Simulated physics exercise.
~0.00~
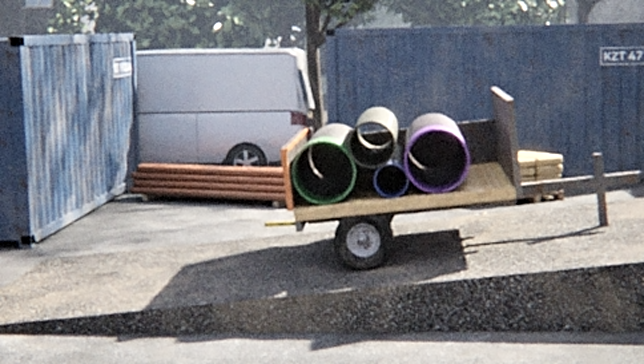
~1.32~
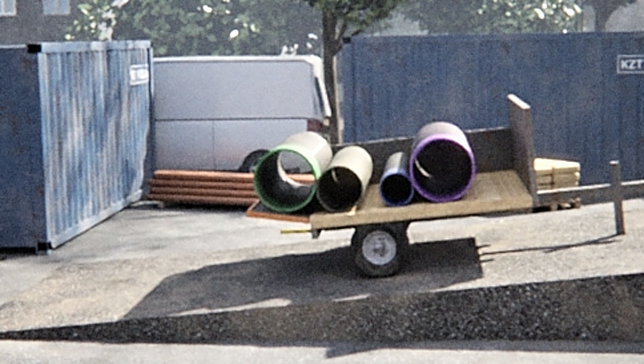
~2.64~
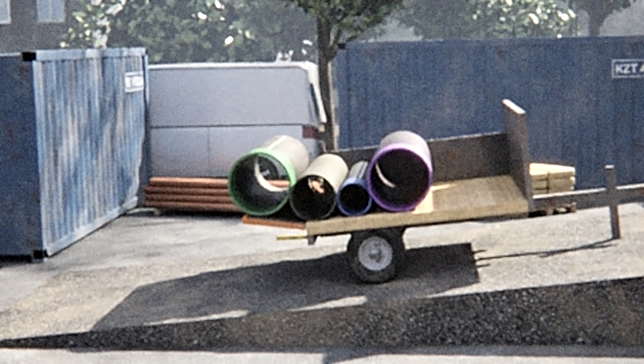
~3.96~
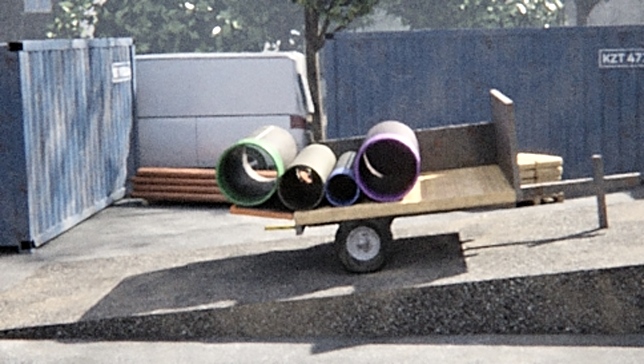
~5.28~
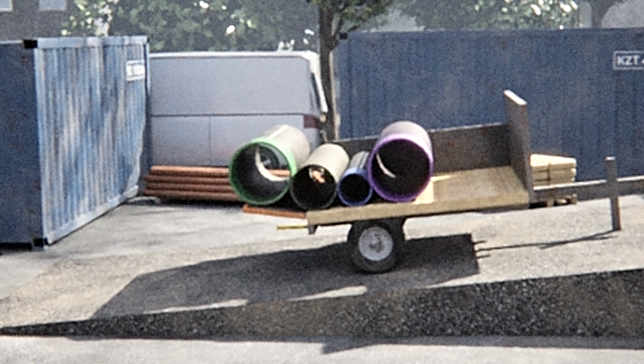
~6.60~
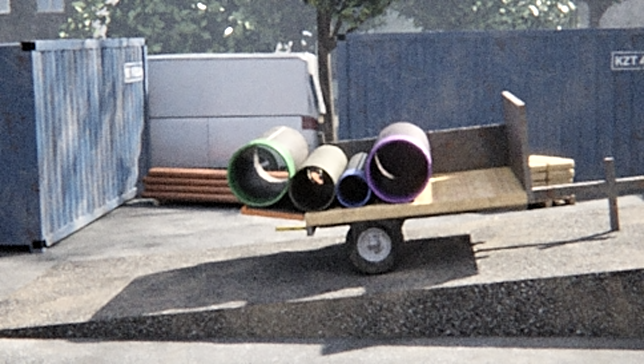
We see four hollow pipes on a tilted trailer, one stacked on top, as the tailgate lowers. The pipes roll left into a row, and they come to rest with the green-rimmed one on the open tailgate and the blue and purple ones still inside the bed.
